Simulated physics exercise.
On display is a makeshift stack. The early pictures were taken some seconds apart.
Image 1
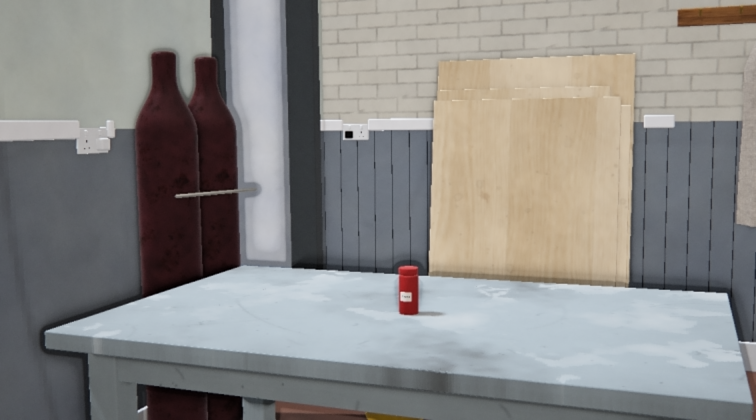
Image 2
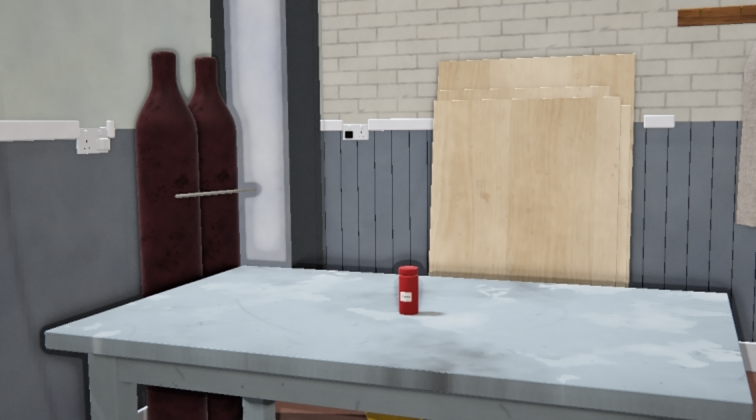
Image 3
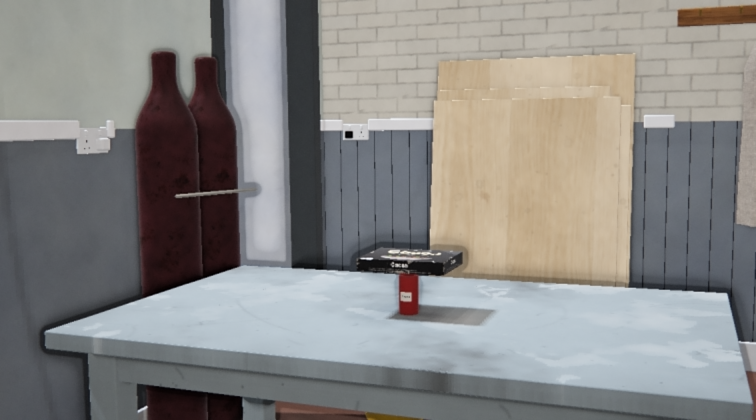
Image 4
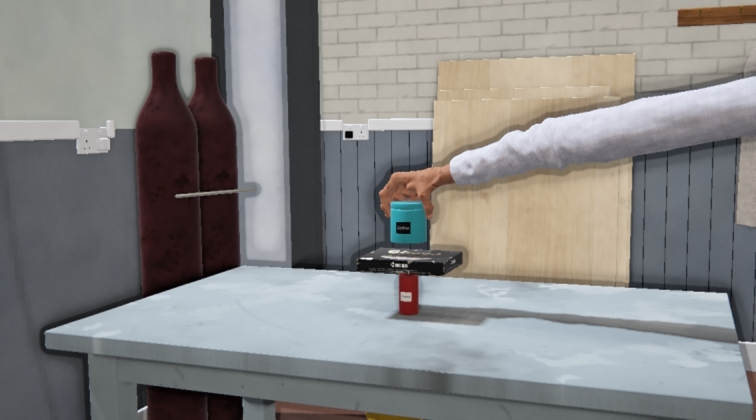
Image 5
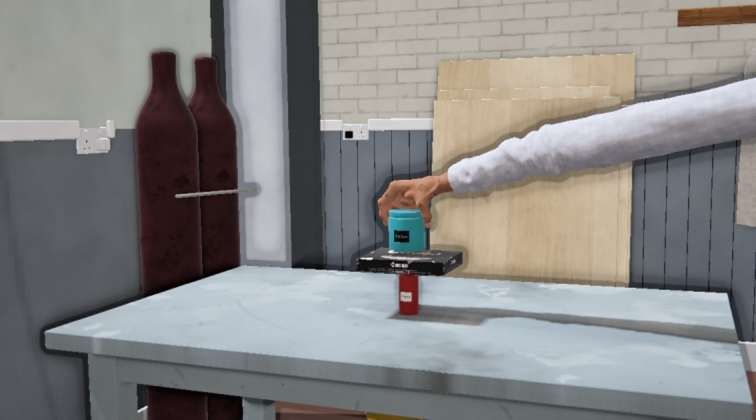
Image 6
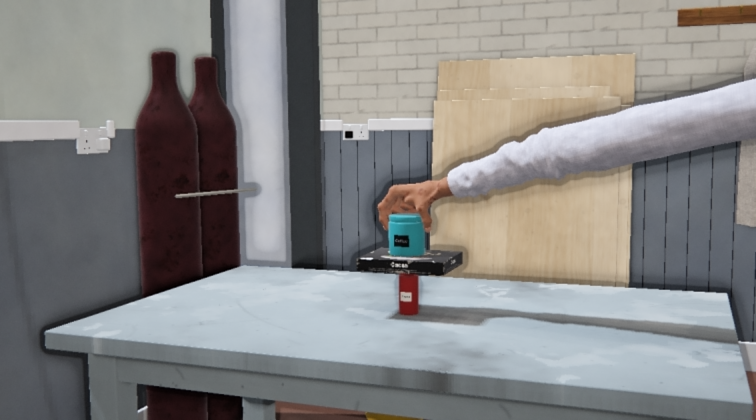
The clip opens on a small red shaker standing alone on a pale, worn table. A flat black box then appears balanced on top of the shaker. Next, a hand reaching in from the right holds a turquoise jar above the box and lowers it slightly onto the box, keeping hold of it.
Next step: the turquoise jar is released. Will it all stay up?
Oh, it remains standing just fine.
Then, 0.30 s after the last picture, nothing has stirred.
Then, 0.70 s after the last picture, turquoise jar resting near (407, 235).
At rest, all 3 in place. Seen from the same camera at the end, turquoise jar near (407, 235). The stack keeps its balance.
